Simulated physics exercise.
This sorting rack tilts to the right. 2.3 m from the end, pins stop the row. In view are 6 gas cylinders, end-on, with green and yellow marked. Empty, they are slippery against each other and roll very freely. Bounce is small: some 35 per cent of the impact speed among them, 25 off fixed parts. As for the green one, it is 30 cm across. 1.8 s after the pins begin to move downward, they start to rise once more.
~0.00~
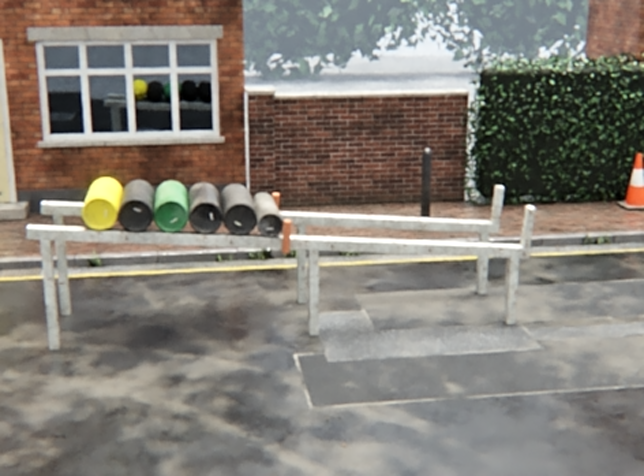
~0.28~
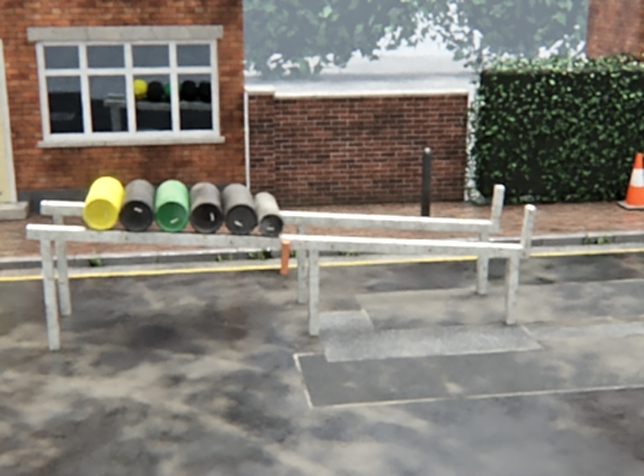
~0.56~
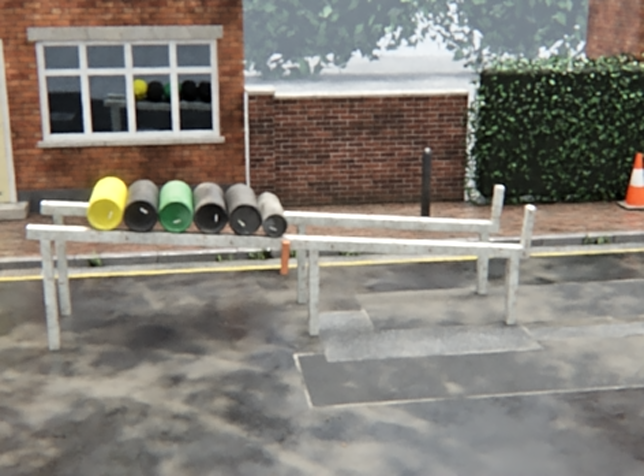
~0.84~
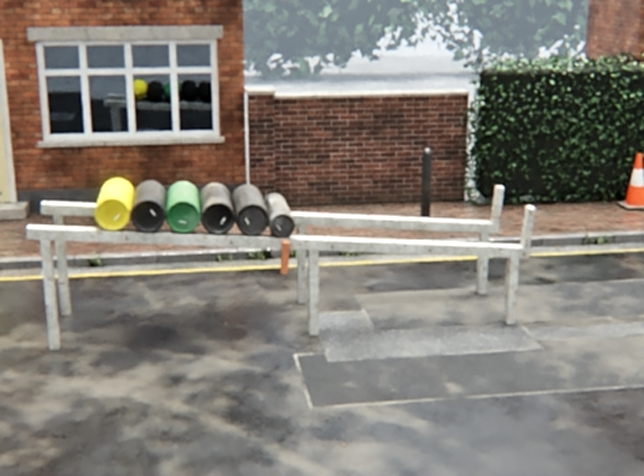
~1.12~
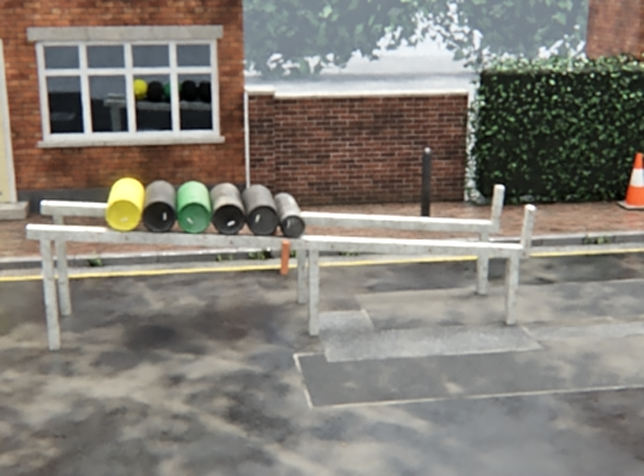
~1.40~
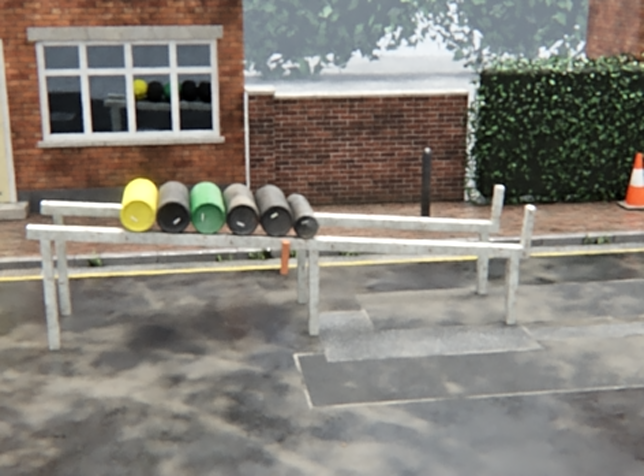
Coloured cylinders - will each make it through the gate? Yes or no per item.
Green - no, yellow - no.
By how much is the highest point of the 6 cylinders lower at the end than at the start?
Roughly 5 cm.
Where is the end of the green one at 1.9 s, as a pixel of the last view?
Near (241, 220).
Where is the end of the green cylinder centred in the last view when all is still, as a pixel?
In the last view it sits close to (267, 221).
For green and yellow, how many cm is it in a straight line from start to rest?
Displacement: Green 80, yellow 80.
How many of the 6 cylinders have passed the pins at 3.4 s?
By that time, 3.
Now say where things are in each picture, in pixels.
Green at (171, 217), yellow at (100, 214); pins up; the rack falls 5°, in the first frame.
Green at (172, 217), yellow at (100, 214); pins down, in the second frame.
Green at (176, 217), yellow at (105, 214); pins down; the first has rolled 5 cm, in the third frame.
Green at (183, 218), yellow at (112, 215); pins down; the first has rolled 10 cm, in the fourth frame.
Green at (194, 218), yellow at (123, 215); pins down; the first has rolled 20 cm, in the fifth frame.
Green at (208, 219), yellow at (138, 216); pins down; the first has rolled 30 cm, in the sixth frame.
After 1.9 s, green is on the rails, 40 cm above the pins, rolling right; yellow is on the rails, 100 cm above the pins, rolling right; 2 of 6 have passed.
After 2.6 s, green is on the rails, 20 cm above the pins; yellow is on the rails, 80 cm above the pins; 3 of 6 have passed.
After 3.4 s, yellow is on the rails, 80 cm above the pins; no change for green; 3 of 6 have passed.
At rest (4.2 s), green is on the rails, 20 cm above the pins; yellow is on the rails, 80 cm above the pins; 3 of 6 have passed.
